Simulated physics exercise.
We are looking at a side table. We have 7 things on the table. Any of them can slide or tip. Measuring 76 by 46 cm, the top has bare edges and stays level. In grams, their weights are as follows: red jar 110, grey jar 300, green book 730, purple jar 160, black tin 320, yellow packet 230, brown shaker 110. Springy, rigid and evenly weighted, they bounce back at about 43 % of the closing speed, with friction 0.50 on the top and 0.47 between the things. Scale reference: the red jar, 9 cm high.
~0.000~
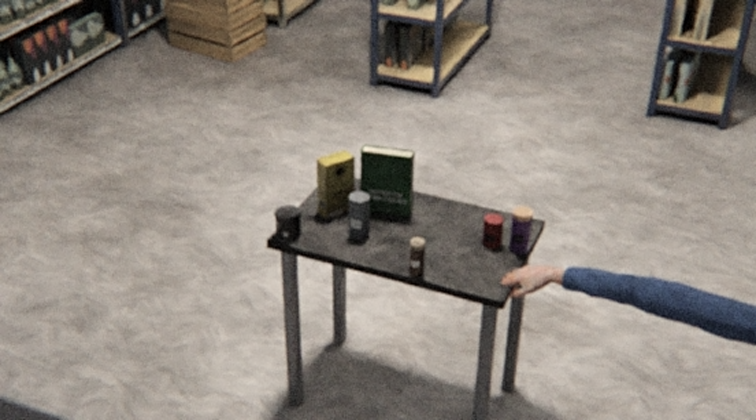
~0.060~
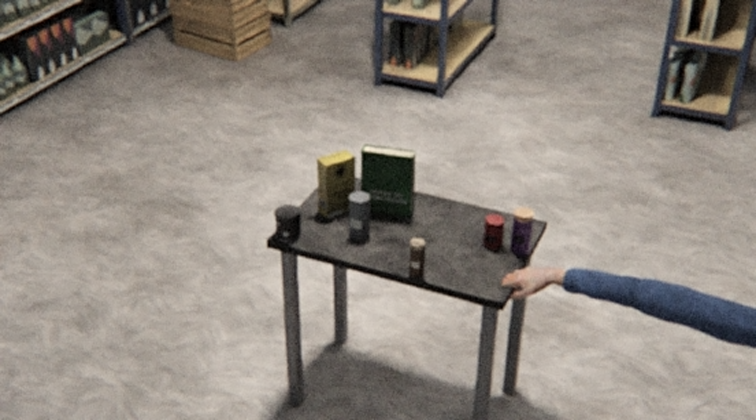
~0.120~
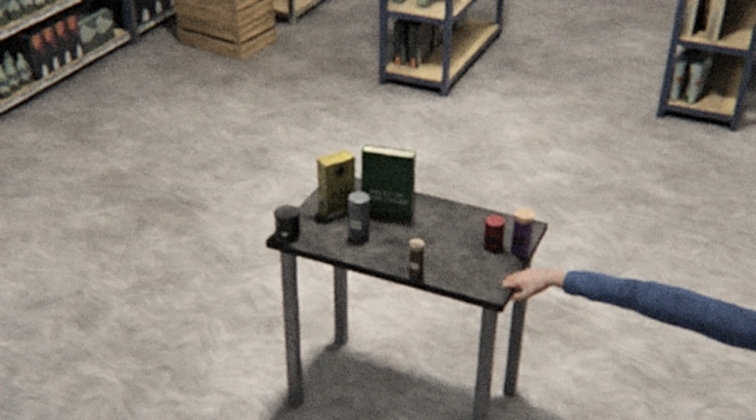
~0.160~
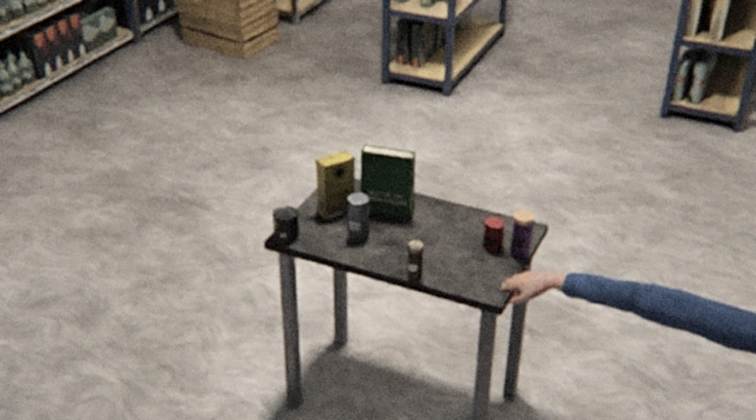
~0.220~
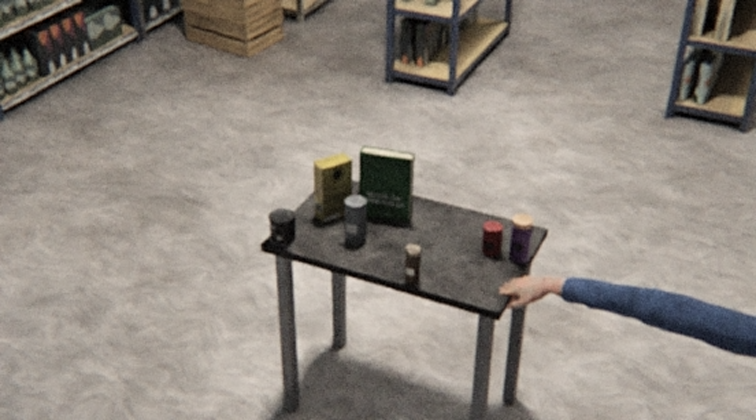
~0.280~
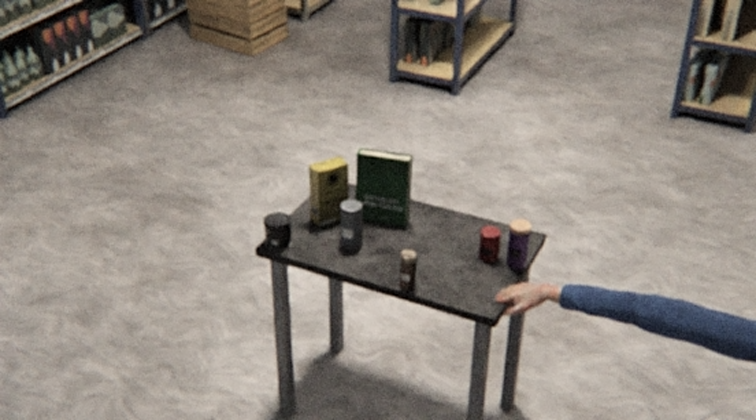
In a storeroom, a hand at the corner of a cluttered table shifts it slightly.
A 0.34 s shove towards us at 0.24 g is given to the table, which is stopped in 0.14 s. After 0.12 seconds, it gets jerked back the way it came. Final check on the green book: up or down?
Down.
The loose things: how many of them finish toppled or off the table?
I make it 3.
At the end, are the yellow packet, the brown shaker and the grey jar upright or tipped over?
Final state - yellow packet: Remains on its base; brown shaker: Goes over; grey jar: Remains on its base.
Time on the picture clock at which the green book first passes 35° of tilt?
0.5 s, roughly.
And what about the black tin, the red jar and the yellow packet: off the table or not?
Observed: Black tin remains in bounds; red jar remains in bounds; yellow packet remains in bounds.
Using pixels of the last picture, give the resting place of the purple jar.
It comes to rest somewhere around (511, 270).
By 0.68 s, table along by 19 cm; brown shaker now off the table; green book tilted 66° near (373, 205); purple jar tilted 26°.
By 0.88 s, table along by 13 cm; green book on its side near (381, 206); purple jar on its side.
By 1.08 s, table along by 1 cm; green book on its side near (398, 187); purple jar on its side; grey jar tilted 3°.
By 1.48 s, green book on its side near (400, 185); purple jar on its side; grey jar tilted 6°.
When it is over (2.6 s), off the table and tipped over, brown shaker; lying over on the table, green book and purple jar; the other 4 within 5 cm of the start. End places, in pixels of the last picture, green book near (400, 185).
